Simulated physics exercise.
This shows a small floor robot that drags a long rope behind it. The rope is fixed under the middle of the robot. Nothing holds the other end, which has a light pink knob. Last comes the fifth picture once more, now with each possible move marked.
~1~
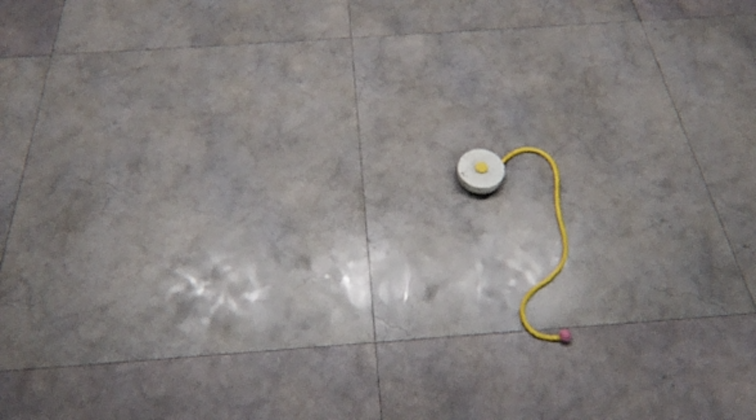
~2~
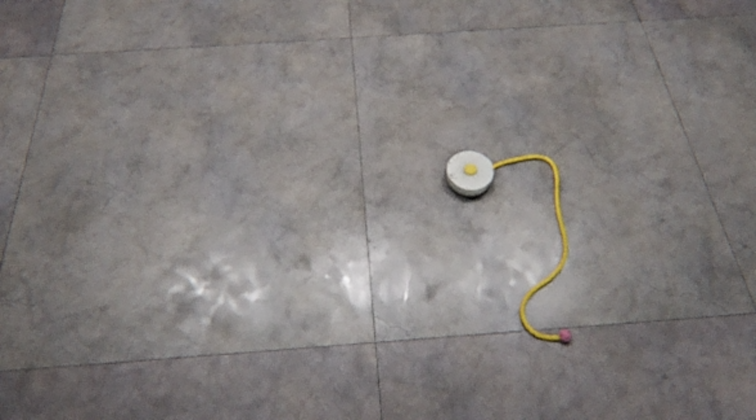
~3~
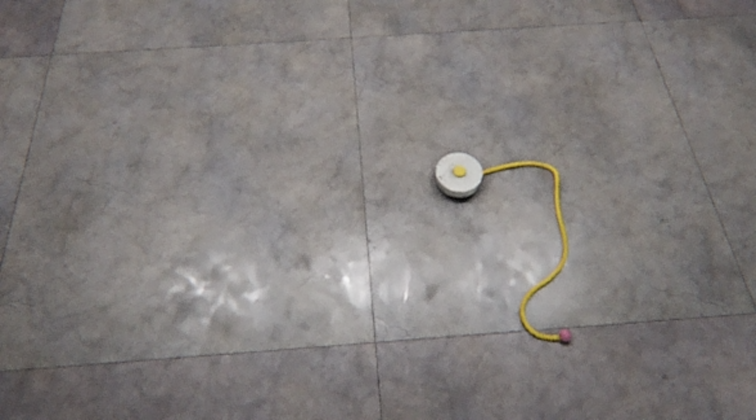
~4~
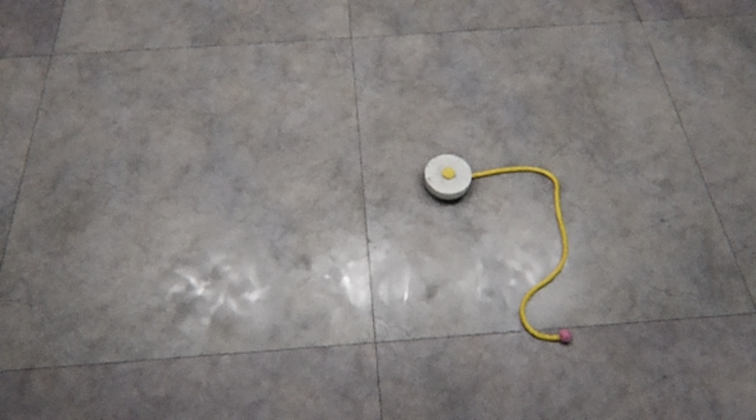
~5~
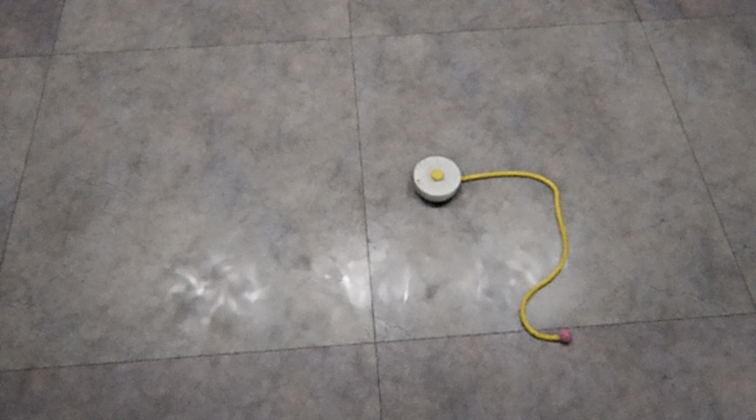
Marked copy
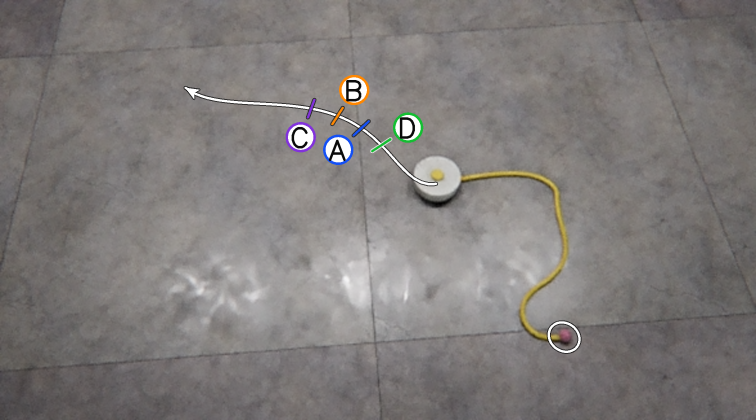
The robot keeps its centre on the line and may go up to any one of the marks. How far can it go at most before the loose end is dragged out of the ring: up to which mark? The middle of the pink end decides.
It can go as far as B.
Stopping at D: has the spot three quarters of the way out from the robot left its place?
No.
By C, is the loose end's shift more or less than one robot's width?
By then, less.
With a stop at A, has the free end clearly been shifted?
No.
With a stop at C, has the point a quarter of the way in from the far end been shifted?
Yes.
On the marked copy, A at (361, 128); B at (338, 116); C at (311, 109); D at (381, 145); the ring at (564, 337); the route from (436, 184) via (318, 110) to (186, 88).
Taking B. A third of the way, robot (398, 159), middle of the rope (550, 225), free end (565, 335).
Two thirds of the way, robot (369, 129), middle of the rope (502, 218), free end (565, 335).
When it is over, robot (337, 111), middle of the rope (457, 205), free end (561, 335); the free end is still in its ring.
As for the rest, A is safe but short; C drags the free end to (541, 314); D is safe but short.
